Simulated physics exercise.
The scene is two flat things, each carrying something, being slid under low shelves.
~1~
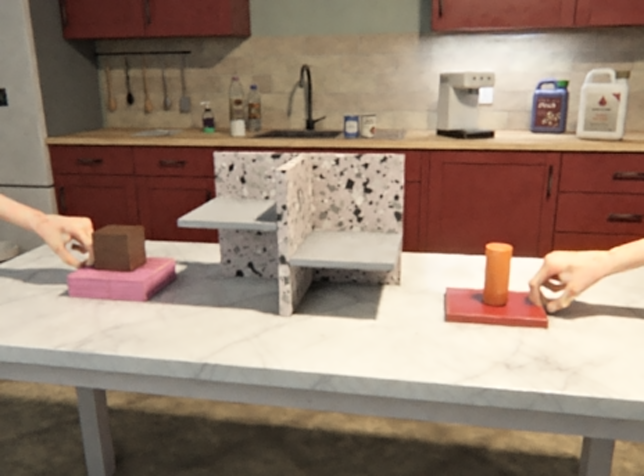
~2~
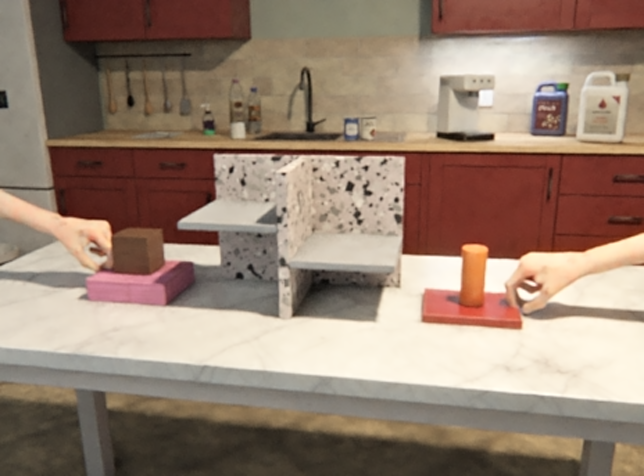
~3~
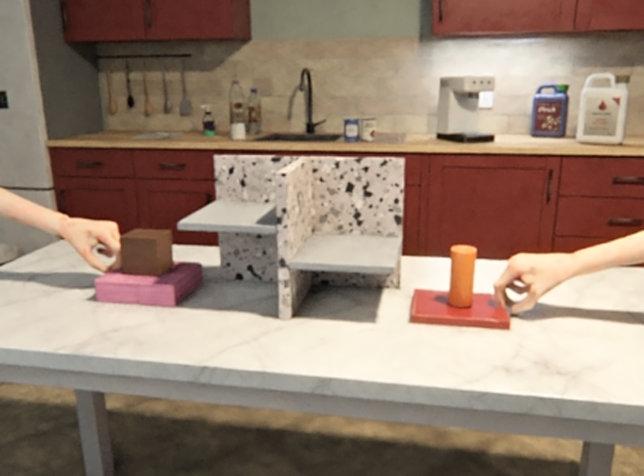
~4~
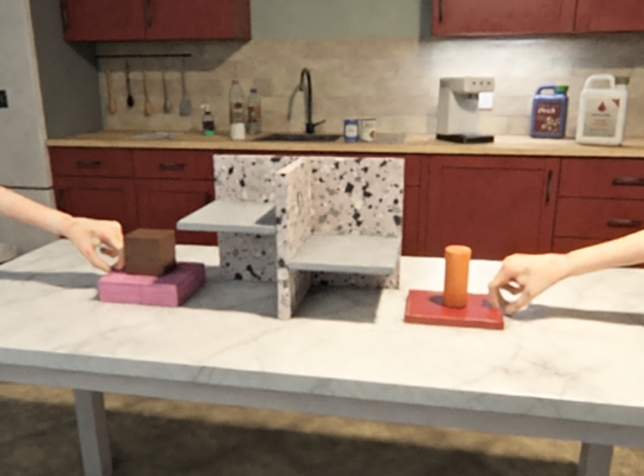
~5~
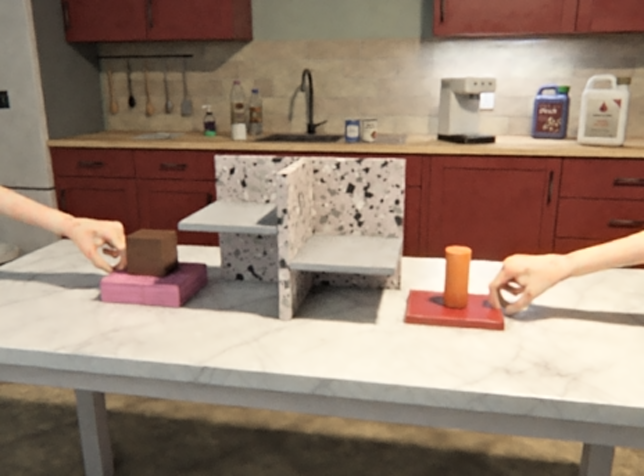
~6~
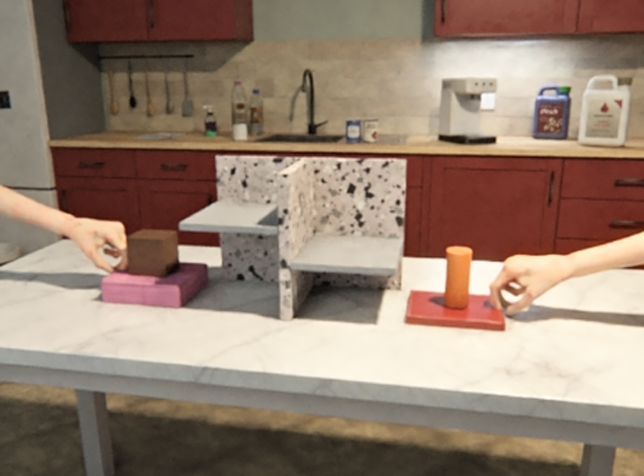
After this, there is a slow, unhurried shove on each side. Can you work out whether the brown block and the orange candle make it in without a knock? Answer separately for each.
I reckon the brown block makes it in fine, the orange candle gets knocked.
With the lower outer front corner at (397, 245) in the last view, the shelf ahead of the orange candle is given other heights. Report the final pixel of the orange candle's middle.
Settles at approximately (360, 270) in the last view.
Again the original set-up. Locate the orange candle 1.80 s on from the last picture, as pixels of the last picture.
I'd look for it close to (419, 292).
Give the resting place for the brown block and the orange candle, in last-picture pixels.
The brown block ends at (239, 258) and the orange candle at (405, 291).
Then, 1.14 s later than the last frame, brown block riding along near (203, 256); orange candle riding along near (411, 275).
Then, 1.62 s later than the last frame, brown block riding along near (231, 258); orange candle tilted by 36° near (406, 274).
Then, 1.80 s later than the last frame, brown block riding along near (239, 258); orange candle on its side near (418, 292).
When it is over, the brown block clears the shelf, near (239, 258); the orange candle strikes the shelf, near (404, 291).
